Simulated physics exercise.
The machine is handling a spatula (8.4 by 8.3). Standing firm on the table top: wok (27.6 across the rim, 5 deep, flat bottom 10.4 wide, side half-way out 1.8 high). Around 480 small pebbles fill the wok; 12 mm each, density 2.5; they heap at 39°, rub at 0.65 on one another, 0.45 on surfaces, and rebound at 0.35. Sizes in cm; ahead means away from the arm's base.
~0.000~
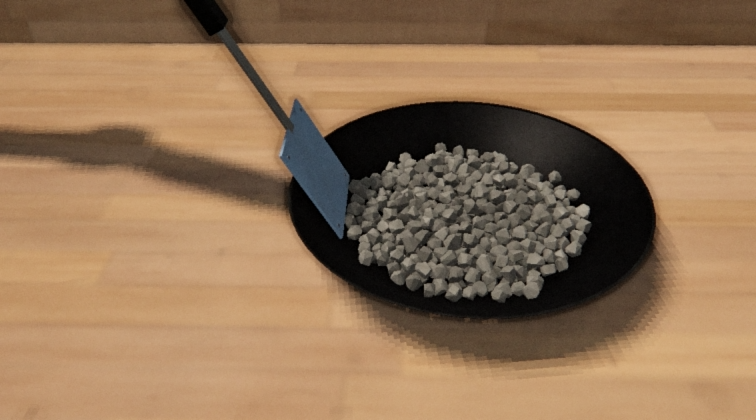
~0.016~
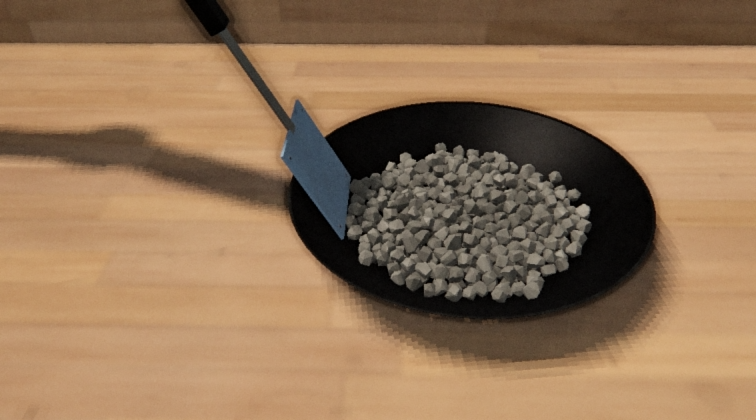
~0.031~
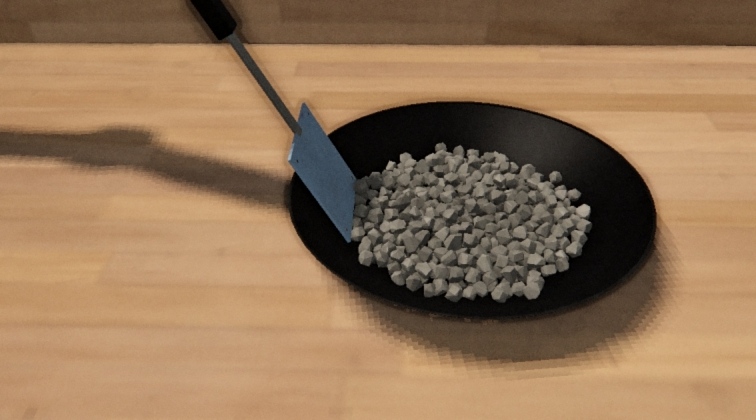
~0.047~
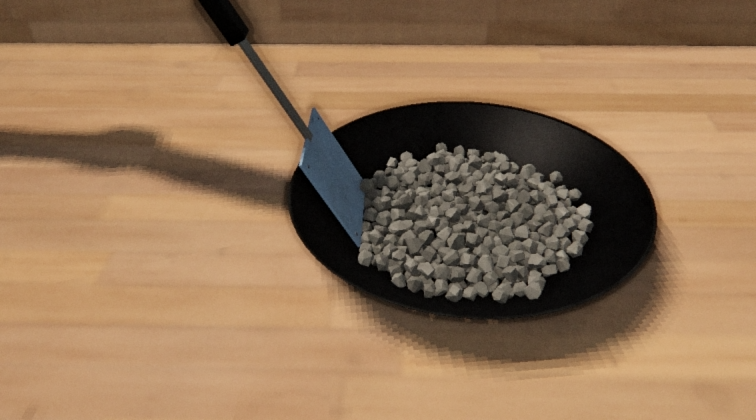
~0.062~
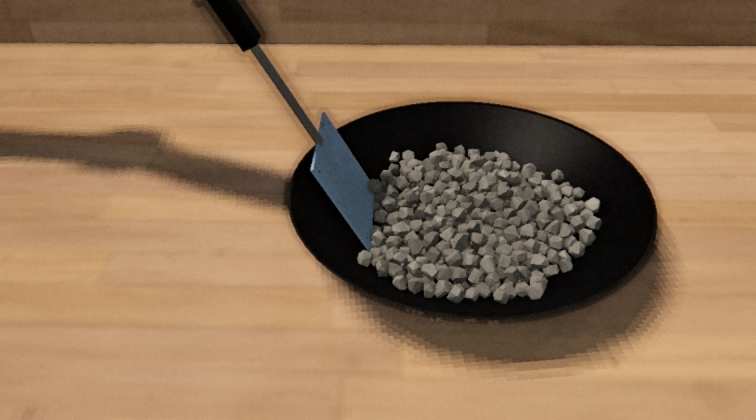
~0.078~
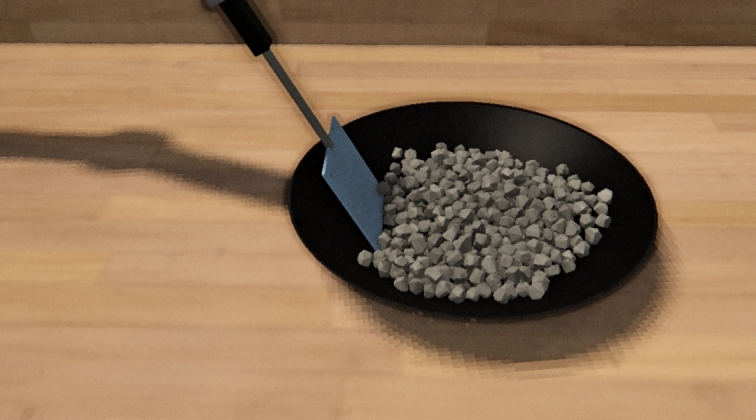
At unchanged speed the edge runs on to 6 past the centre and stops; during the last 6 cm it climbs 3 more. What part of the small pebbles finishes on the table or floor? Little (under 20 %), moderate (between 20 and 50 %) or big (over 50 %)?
On the table or floor the share is little, under 20 %.
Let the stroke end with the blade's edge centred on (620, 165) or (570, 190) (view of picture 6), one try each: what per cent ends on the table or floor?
Some 50 and 30 per cent.
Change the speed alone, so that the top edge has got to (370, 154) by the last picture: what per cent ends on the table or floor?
Some 35 per cent.
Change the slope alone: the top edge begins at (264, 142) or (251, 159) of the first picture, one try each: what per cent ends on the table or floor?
About 15 and 15 per cent.
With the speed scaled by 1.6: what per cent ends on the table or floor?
Some 25 per cent.
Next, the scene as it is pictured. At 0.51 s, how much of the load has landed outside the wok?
Some 15 per cent.
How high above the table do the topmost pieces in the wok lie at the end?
Some 7.5 cm.
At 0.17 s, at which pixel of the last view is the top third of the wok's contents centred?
Near (554, 199).
By 0.17 s, sloping 62°, highest piece 6 above the table; 477 in the wok.
By 0.27 s, sloping 62°, highest piece 8 above the table; 460 in the wok, 1 on the table or floor, 16 on the blade or in flight.
By 0.51 s, sloping 62°, highest piece 7 above the table; 411 in the wok, 65 on the table or floor, 1 on the blade or in flight.
By 1.56 s, sloping 62°, highest piece 7 above the table; 410 in the wok, 67 on the table or floor.
Final count, 410 in the wok, 67 on the table or floor. That is 14 % on the table or floor.
